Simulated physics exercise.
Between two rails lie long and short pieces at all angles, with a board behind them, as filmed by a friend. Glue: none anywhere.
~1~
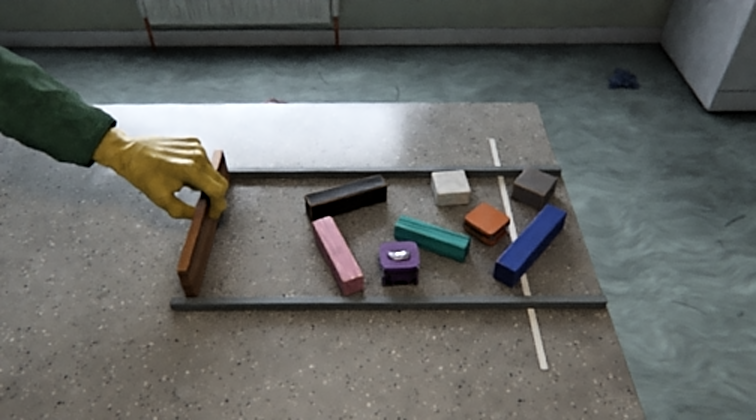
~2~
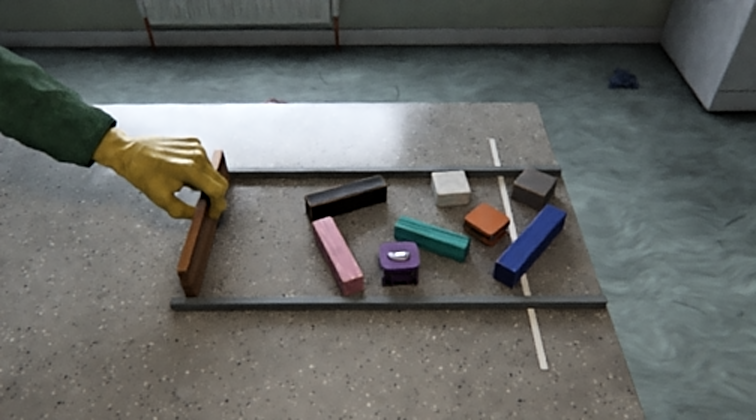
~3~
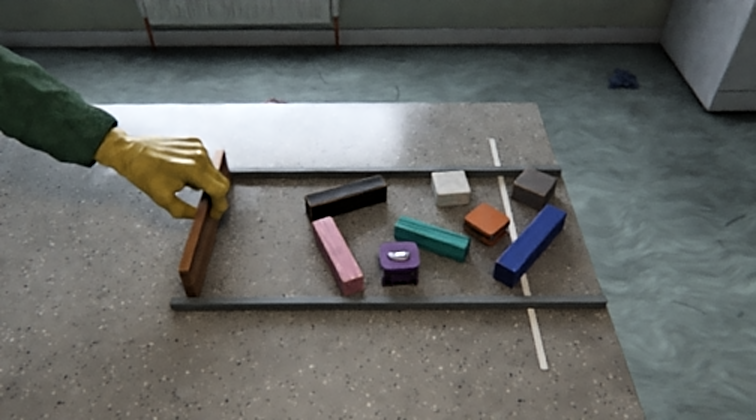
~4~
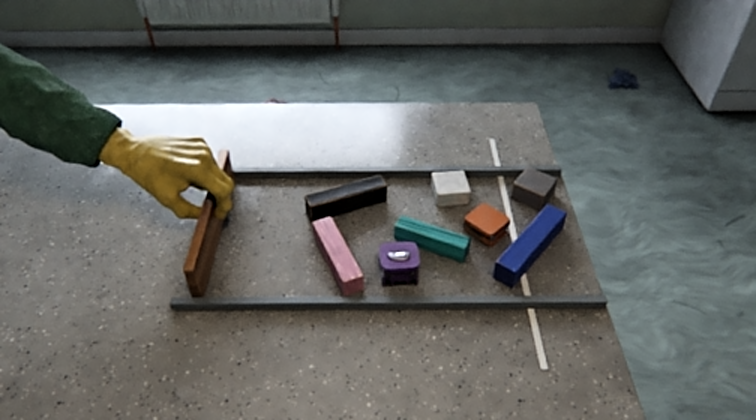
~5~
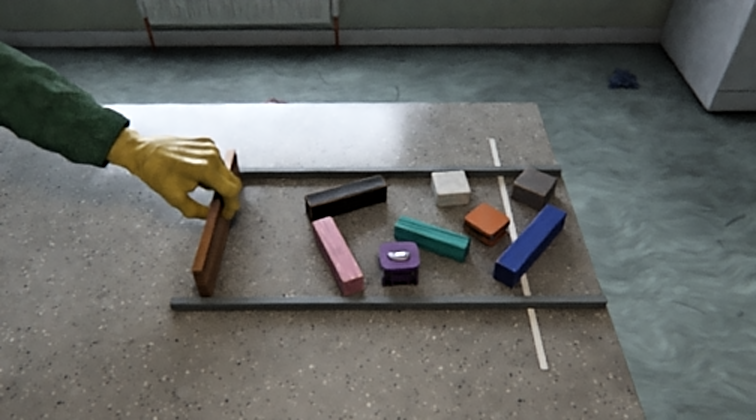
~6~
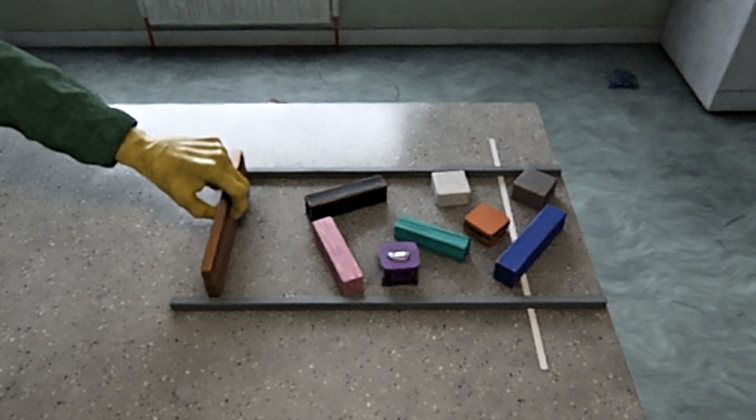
In this clip, a yellow-gloved hand grips a brown board between two dark rails and slides it slightly to the right, while the colored sticks and small blocks lying at various angles ahead of it stay still.
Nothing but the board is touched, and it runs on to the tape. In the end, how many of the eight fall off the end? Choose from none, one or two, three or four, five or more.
Final count: One or two.
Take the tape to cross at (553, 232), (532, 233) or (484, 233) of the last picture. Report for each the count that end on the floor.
It would be 5, 3 and 0.
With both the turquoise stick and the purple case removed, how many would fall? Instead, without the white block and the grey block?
Tally per try: 1 / 0.
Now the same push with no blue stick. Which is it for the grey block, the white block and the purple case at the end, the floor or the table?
Result - grey block: Gone; white block: Up; purple case: Up.
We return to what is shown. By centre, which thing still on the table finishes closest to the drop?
The orange case.
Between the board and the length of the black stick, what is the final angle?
Misalignment: Close to 0°.
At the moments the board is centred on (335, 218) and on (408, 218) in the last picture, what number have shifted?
At that stage 2; at the next, 5.
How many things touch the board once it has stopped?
That comes to 2.
Soon after, none off yet; grey block at rest near (534, 189); blue stick at rest near (531, 244); orange case at rest near (486, 225).
At rest, the number that fall off is one or two; fallen, blue stick and grey block.
